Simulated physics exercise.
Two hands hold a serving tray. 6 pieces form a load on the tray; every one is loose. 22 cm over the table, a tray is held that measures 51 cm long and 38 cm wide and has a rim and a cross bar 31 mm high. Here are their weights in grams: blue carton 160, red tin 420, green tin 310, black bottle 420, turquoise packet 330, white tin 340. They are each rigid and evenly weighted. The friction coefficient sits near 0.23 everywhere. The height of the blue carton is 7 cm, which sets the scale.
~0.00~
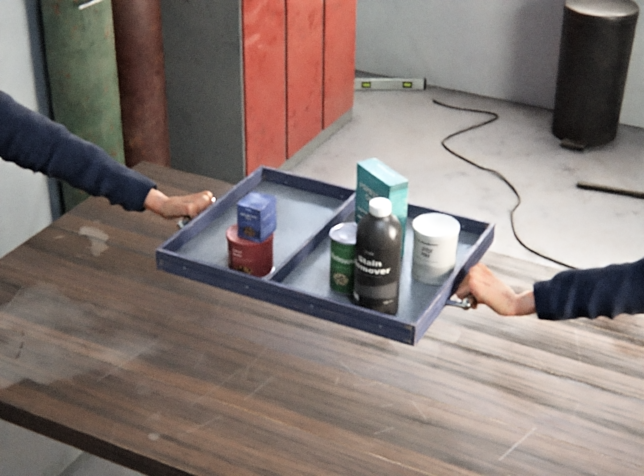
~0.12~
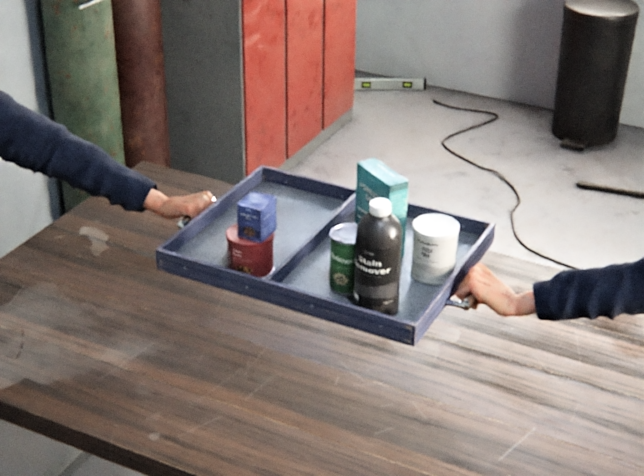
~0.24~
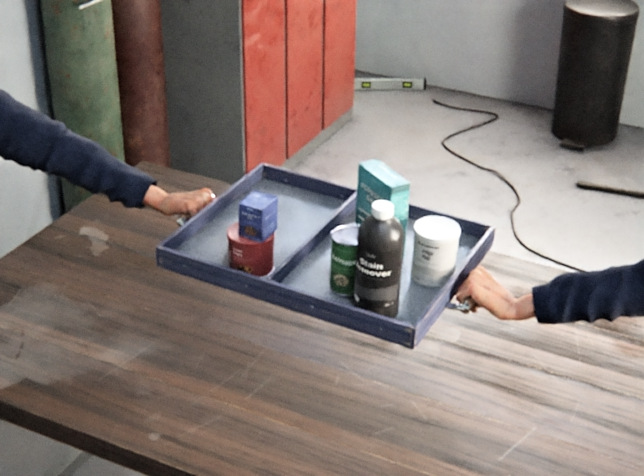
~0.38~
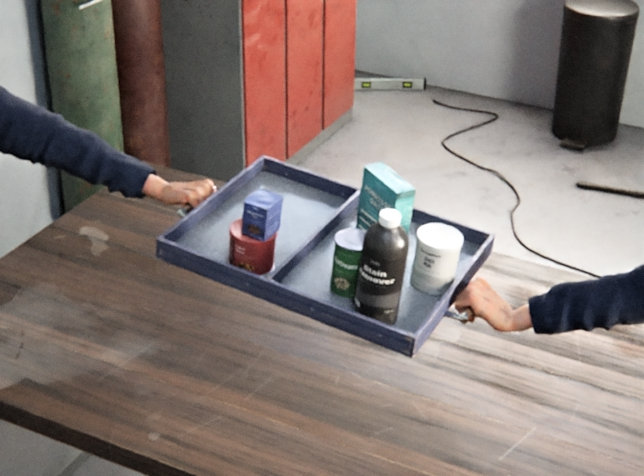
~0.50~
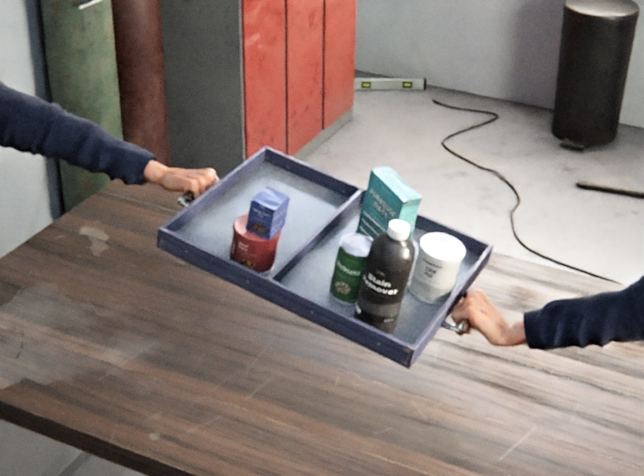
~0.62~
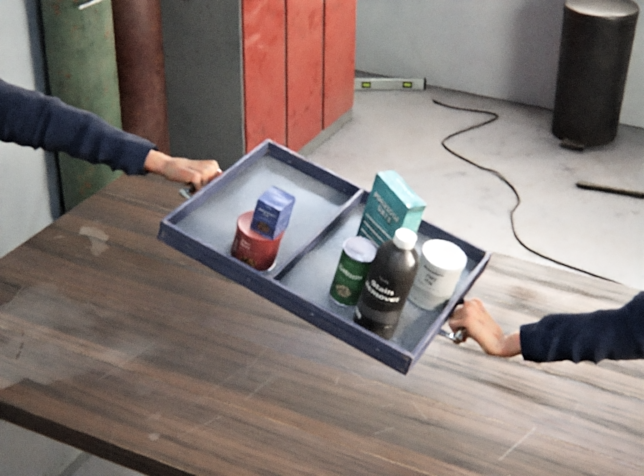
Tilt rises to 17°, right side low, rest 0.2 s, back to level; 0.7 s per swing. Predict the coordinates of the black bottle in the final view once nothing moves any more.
Its coordinates would be about (405, 266).
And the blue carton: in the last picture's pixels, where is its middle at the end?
(361, 291).
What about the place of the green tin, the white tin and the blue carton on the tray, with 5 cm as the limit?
Green tin: Is displaced; white tin: Remains in place; blue carton: Is displaced.
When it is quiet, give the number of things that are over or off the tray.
The number is 1.
By 0.92 s, tray tilted 17°, right edge down; black bottle 4 cm from its spot near (409, 297); blue carton 5 cm from its spot; turquoise packet 4 cm from its spot.
By 1.12 s, tray tilted 16°, right edge down; black bottle 6 cm from its spot near (416, 300); blue carton on its side; green tin 8 cm from its spot.
When it is over (2.2 s), lying over on the tray, blue carton; not toppled but over 5 cm from the start, green tin, black bottle and turquoise packet; the other 2 within 5 cm of the start. In the last view, black bottle near (405, 266).
